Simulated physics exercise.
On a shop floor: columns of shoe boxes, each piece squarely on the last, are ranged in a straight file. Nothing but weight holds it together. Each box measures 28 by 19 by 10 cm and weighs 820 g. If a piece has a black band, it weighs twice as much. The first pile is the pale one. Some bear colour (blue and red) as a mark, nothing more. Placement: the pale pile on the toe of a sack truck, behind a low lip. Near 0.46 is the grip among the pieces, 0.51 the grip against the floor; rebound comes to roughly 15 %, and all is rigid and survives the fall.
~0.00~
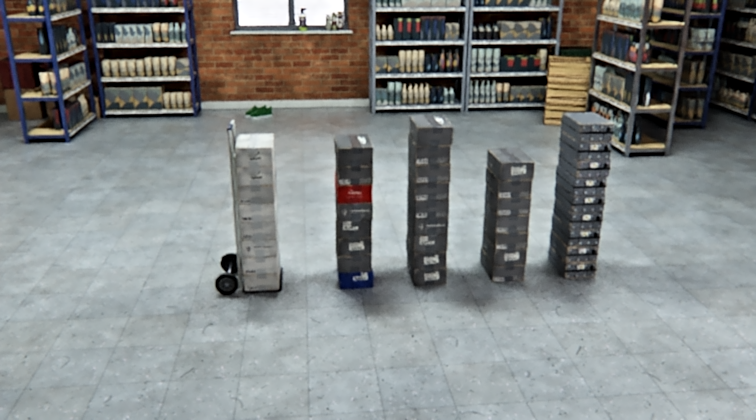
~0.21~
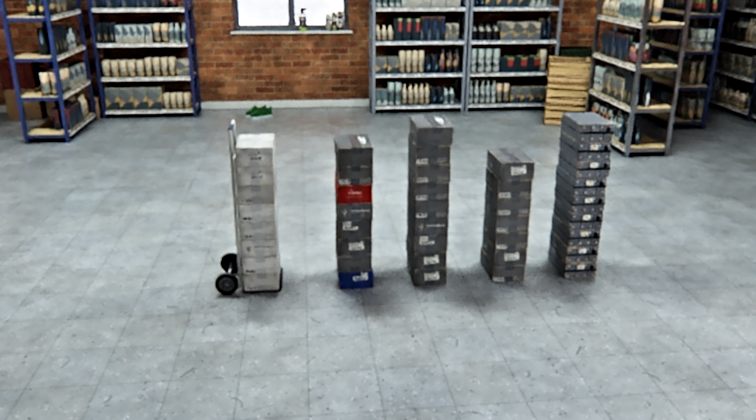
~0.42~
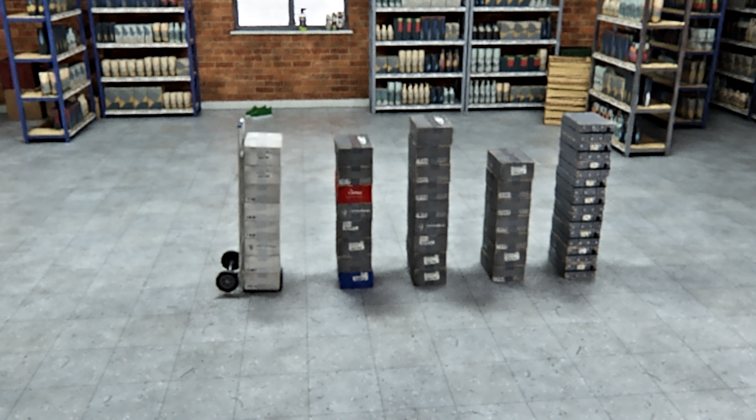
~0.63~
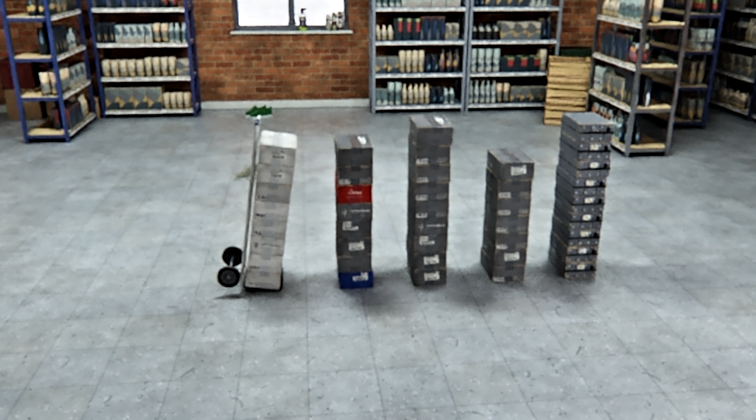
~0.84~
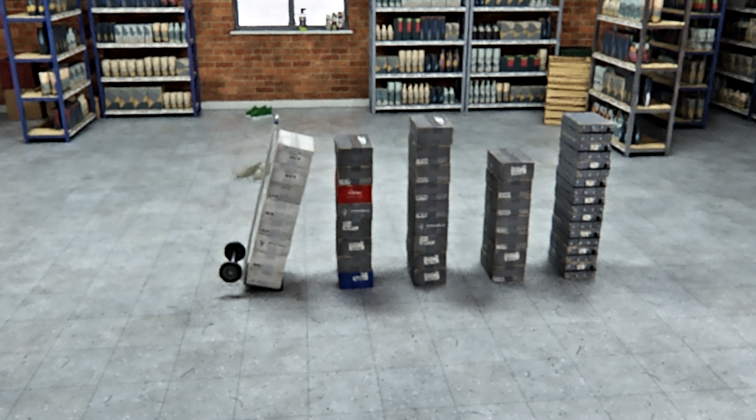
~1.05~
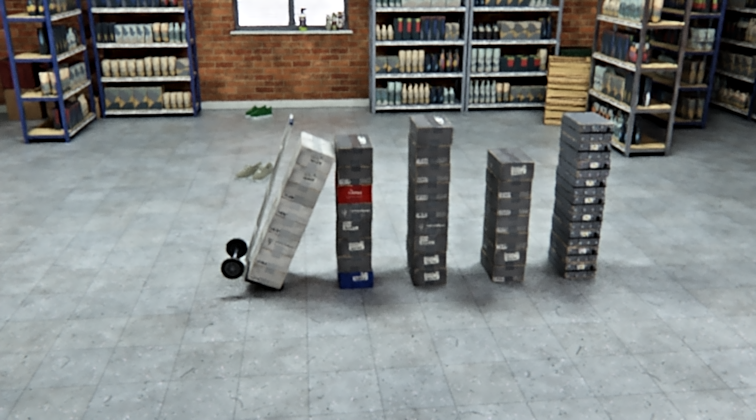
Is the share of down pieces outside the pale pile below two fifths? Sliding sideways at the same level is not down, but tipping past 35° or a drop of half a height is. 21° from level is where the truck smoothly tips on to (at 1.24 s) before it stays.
No, it goes over two fifths.
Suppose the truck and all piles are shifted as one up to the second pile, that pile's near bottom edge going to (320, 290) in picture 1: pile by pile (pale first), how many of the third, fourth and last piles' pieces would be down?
Third 7, fourth 0, last 0.
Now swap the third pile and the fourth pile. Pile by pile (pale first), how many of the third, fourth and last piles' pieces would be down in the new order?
Pile by pile, you'd see third at 7, fourth at 9 and last at 9 down.
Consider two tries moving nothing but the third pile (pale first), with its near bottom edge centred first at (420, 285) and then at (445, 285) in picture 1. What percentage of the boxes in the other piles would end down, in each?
First 90, then 90 per cent.
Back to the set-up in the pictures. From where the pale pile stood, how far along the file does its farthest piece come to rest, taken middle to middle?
Distance along: Near 65 cm.
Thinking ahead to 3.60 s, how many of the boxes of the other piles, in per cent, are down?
75 %.
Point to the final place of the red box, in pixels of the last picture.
In the final picture its centre lies roughly at (465, 219).
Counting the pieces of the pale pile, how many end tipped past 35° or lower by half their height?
Tally of pale pieces: 8.
After 2.34 s, 8 of the pale pile down; 4 of the 33 other boxes down; red box leaning 29°, 6 cm lower; blue box leaning 29°.
After 3.60 s, 8 of the pale pile down; 25 of the 33 other boxes down; red box leaning 44°, 22 cm lower; blue box leaning 23°.
At rest (4.7 s), 8 of the pale pile down; 31 of the 33 other boxes down; red box leaning 43°, 22 cm lower; blue box shifted 10 mm. That is 94 per cent. As the last picture would show them, middles, red box near (465, 219), blue box near (356, 270).
